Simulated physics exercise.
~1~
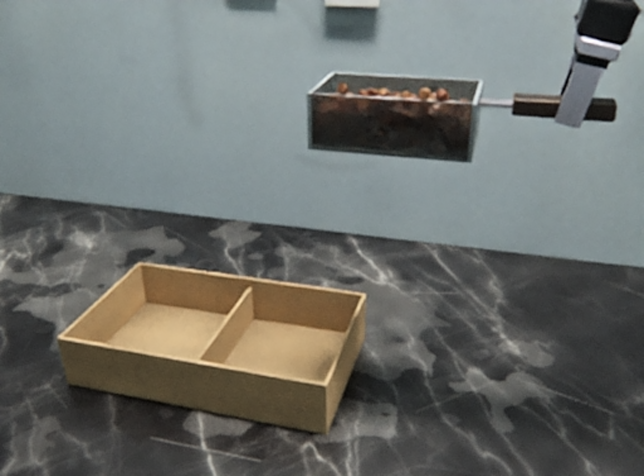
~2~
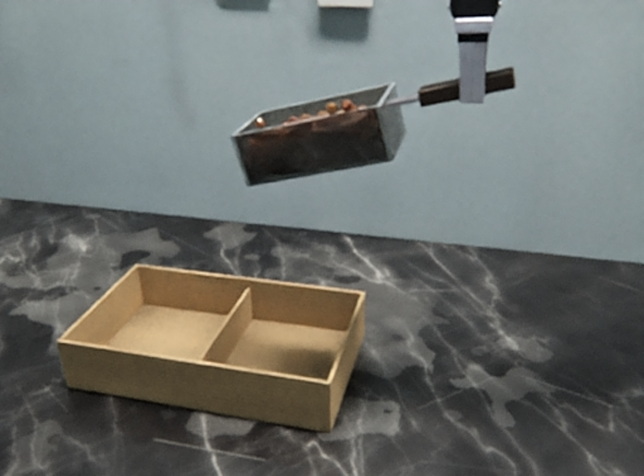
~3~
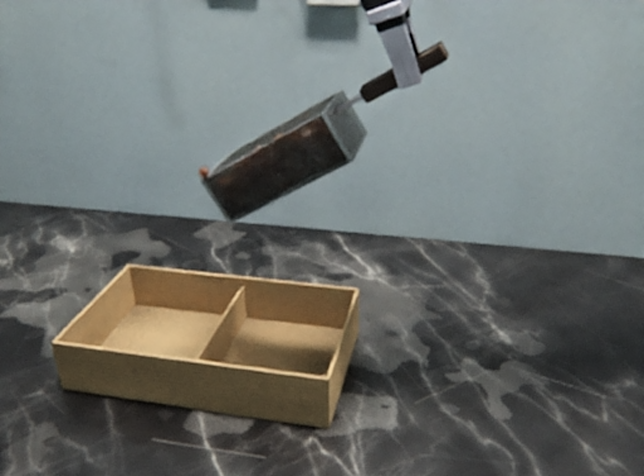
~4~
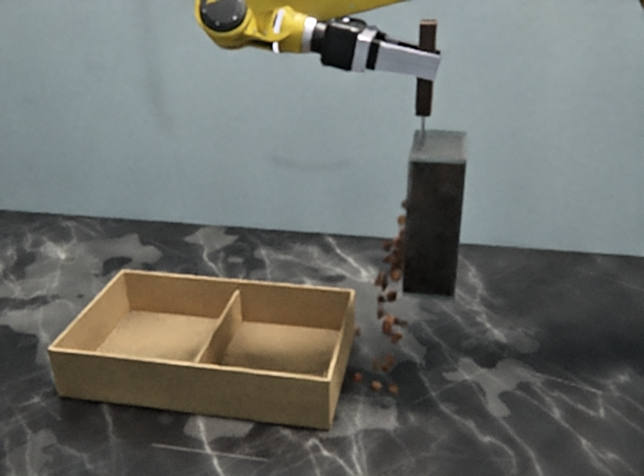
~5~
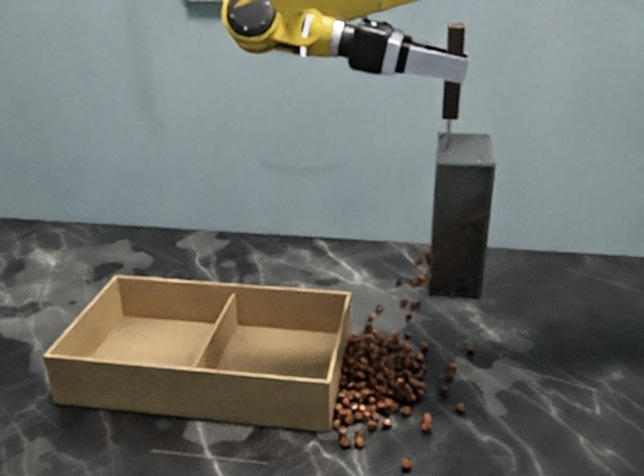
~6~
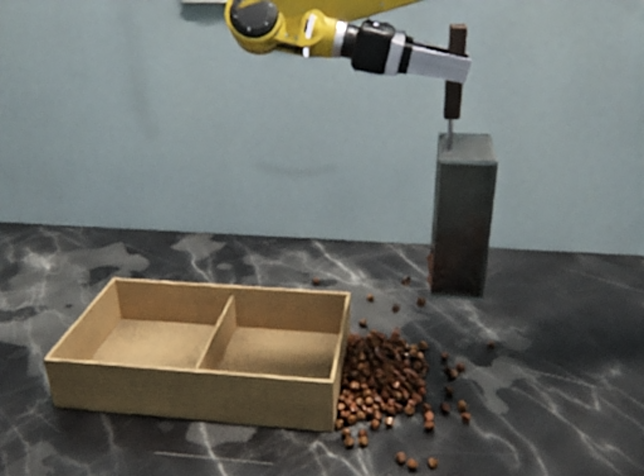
Brown pellets pour from a box tipped by a robot arm, piling beside the wooden crate.
